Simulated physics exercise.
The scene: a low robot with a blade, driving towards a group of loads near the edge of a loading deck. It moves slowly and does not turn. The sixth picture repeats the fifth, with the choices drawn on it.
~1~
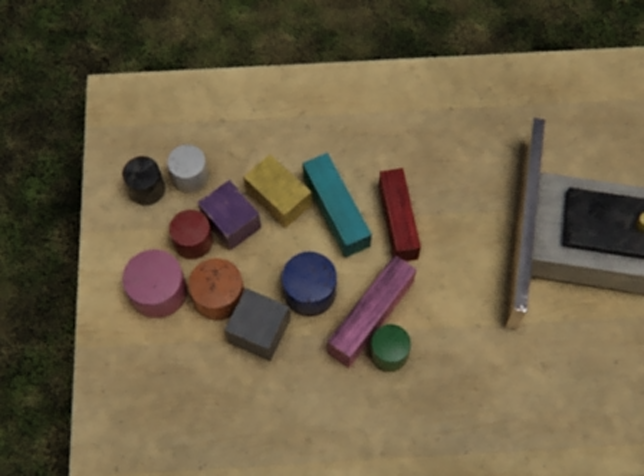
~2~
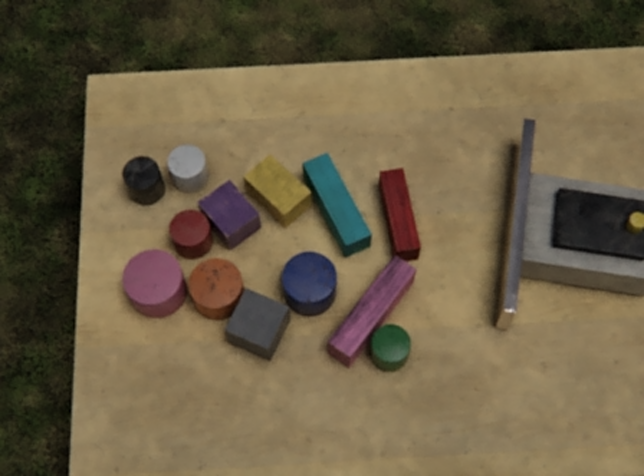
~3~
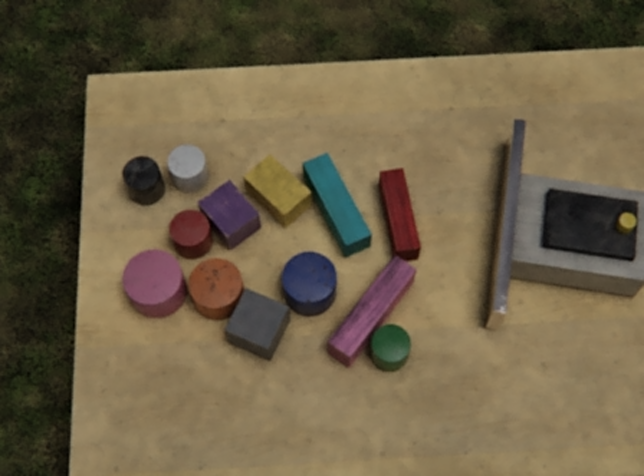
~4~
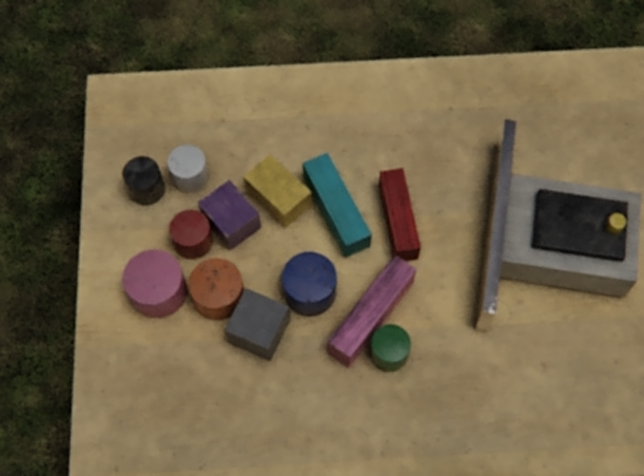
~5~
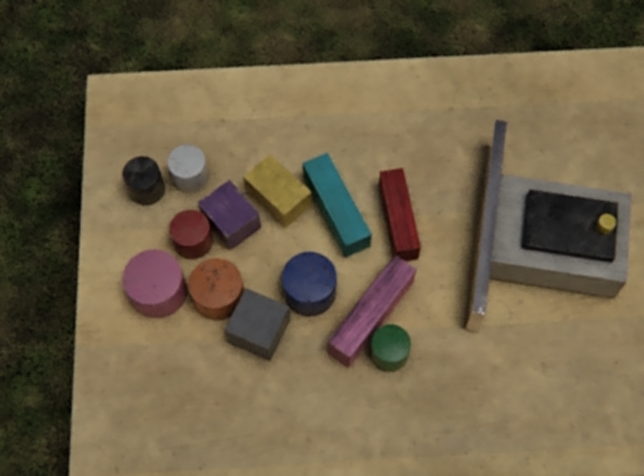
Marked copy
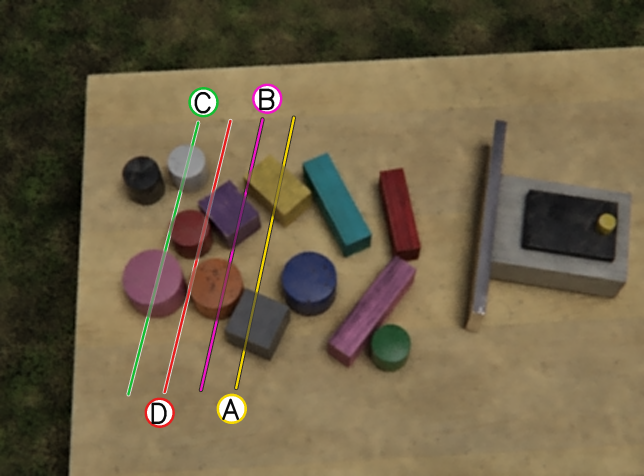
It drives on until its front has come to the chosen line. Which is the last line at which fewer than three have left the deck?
The farthest such stop is D.
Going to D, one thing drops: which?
It is the pink canister.
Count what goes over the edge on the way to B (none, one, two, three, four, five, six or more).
One.
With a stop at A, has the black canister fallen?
No.
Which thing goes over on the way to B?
The pink canister.
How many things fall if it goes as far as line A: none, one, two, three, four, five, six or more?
The count is none.
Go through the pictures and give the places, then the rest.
In the first picture, orange canister (217, 289); grey crate (259, 325); yellow crate (278, 191).
In the second picture, robot (594, 222); purple crate (230, 215).
In the third picture, robot (584, 223); green canister (390, 349).
In the fourth picture, robot (574, 224); pink canister (156, 284).
In the fifth picture, robot (564, 224); red canister (191, 234); pink stick (372, 311); blue canister (310, 284).
On the marked copy, A at (267, 245); B at (233, 246); C at (165, 250); D at (199, 248).
Taking D. A third of the way, robot (460, 230); pink stick (352, 309); turquoise stick (327, 204).
Two thirds of the way, robot (354, 235); pink canister (111, 287); red canister (164, 248).
When it is over, robot (271, 240); pink canister over the edge; orange canister (85, 293); one fallen.
As for the rest, A is within the limit but short; B is within the limit but short; C drops five.
